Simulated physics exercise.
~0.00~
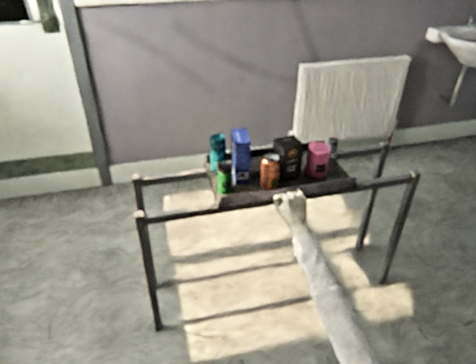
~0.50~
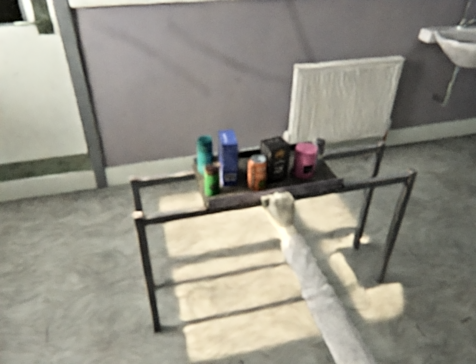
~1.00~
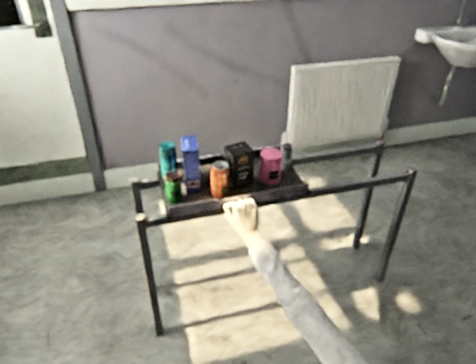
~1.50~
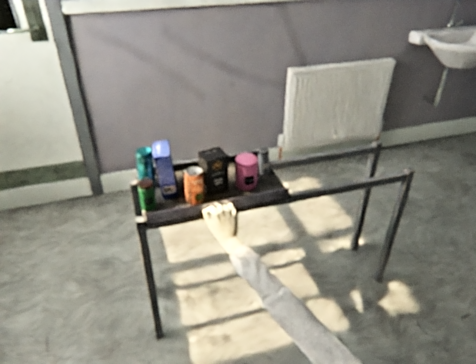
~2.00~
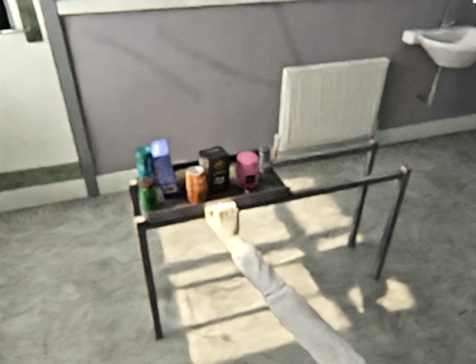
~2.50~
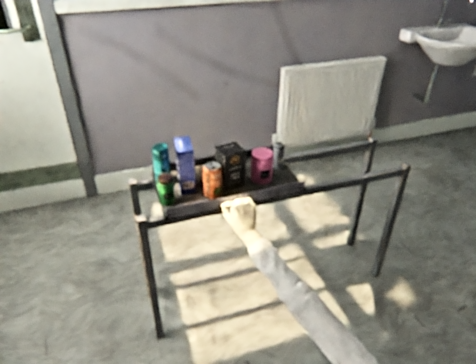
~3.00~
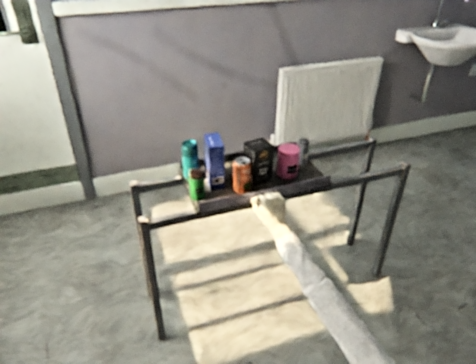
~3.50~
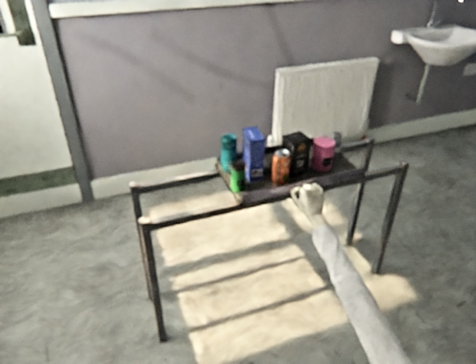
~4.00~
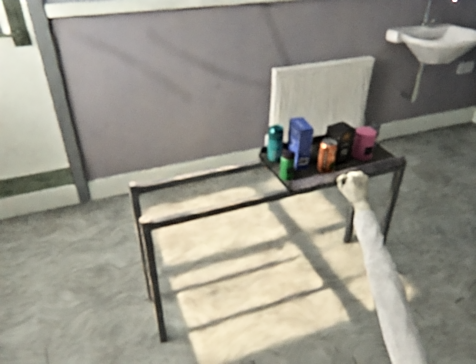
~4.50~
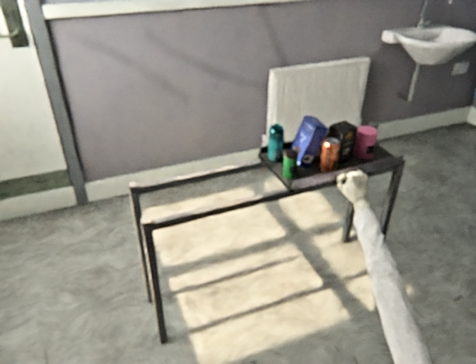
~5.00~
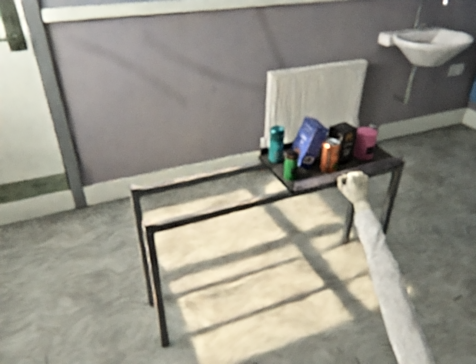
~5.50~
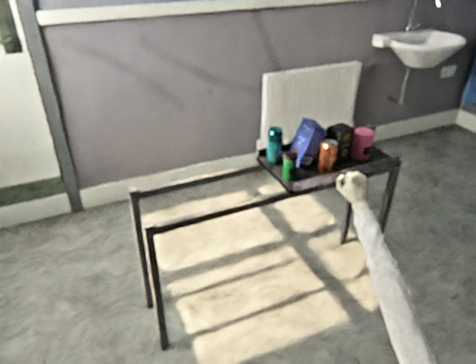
To begin with, a pale arm grips the front of a dark tray on a metal frame, with cans, a blue packet, a black carton and a pink jar standing on it. The hand shoves the tray left until it reaches the end of the rails, and the blue packet tilts there. The packet settles upright again as the arm pushes the tray back right, across the whole frame. At the right end the tray halts and the blue packet tips over to a lean. It stays leaning while the turquoise can, green shaker and other items remain upright, the hand still at the tray.
